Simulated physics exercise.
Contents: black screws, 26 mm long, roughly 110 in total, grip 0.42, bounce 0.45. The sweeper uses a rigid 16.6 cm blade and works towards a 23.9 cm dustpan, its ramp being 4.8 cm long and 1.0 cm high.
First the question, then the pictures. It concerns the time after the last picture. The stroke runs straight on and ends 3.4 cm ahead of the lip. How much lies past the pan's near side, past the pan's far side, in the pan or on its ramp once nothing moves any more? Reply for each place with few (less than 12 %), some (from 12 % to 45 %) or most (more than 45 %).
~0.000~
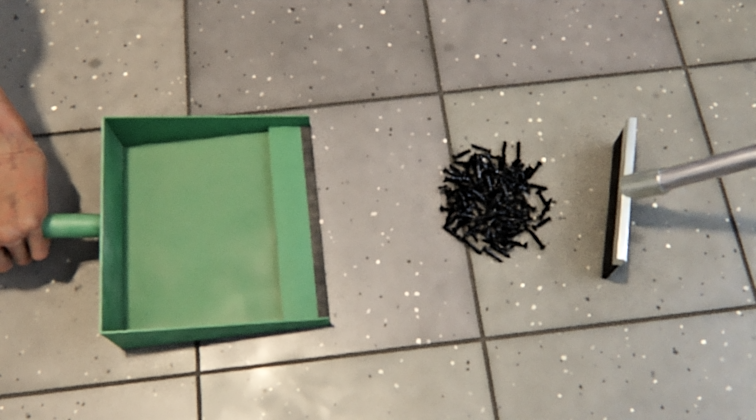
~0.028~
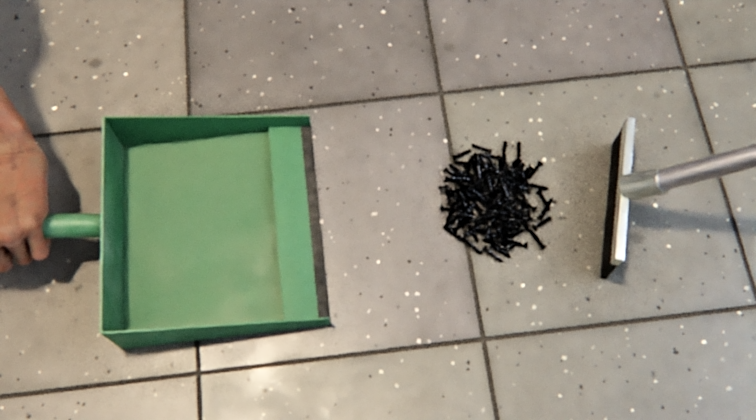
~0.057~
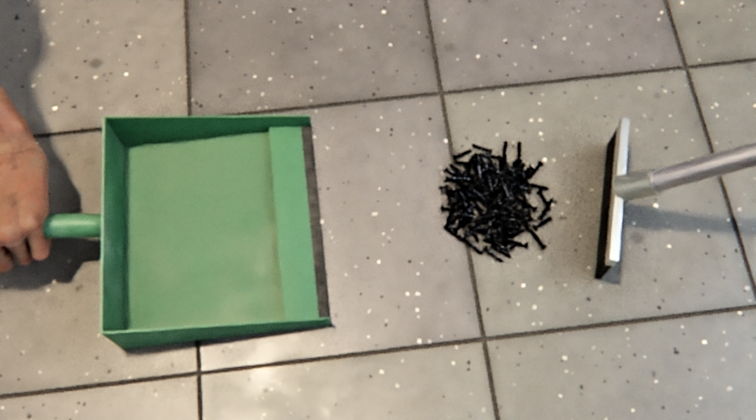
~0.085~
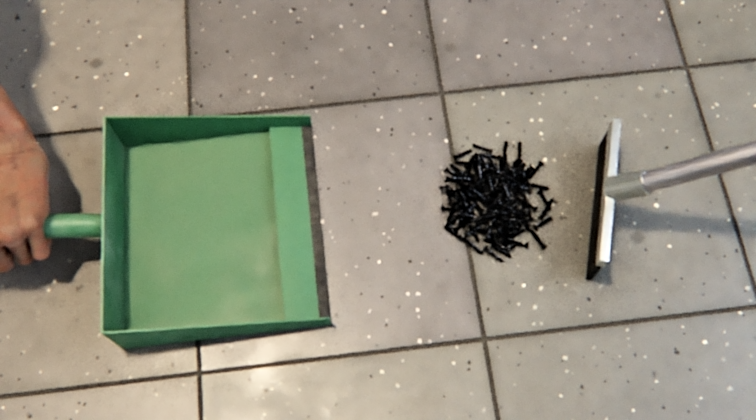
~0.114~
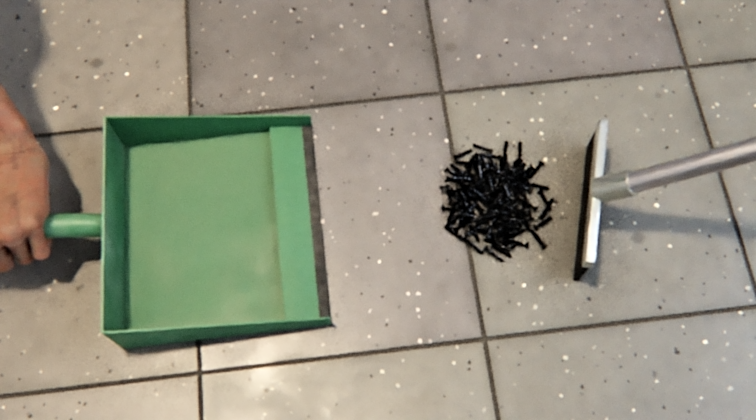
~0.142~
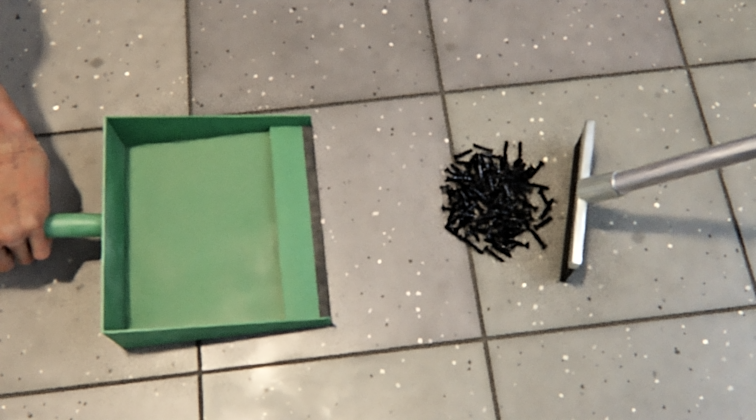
Near side - few; far side - few; pan - few.
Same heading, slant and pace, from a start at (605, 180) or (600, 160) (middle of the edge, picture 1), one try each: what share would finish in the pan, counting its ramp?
10 and 10 per cent, roughly.
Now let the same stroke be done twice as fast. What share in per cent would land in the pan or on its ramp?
It would be around 40 percent.
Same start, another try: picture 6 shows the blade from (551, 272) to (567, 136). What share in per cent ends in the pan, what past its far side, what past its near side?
Pan: 15, far side: 5, near side: 0.
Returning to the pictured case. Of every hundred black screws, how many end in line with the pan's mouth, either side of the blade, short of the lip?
Share there: About 90 %.
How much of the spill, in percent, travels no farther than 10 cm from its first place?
Some 10 per cent.
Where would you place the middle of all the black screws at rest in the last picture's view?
Roughly (348, 199).
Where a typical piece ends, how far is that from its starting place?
It works out to some 16 cm.
After 0.35 s, middle of the blade 17 cm from the lip; 0 % over the lip, far side 0 %, near side 0 %.
Then, at 0.49 s, middle of the blade 10 cm from the lip; 0 % over the lip, far side 0 %, near side 0 %.
Then, at 0.76 s, middle of the blade 6 cm from the lip; 5 % over the lip, far side 5 %, near side 0 %.
At rest (1.5 s), near side 0 %, far side 5 %, pan 5 %, in front of the lip or behind the blade 90 %.
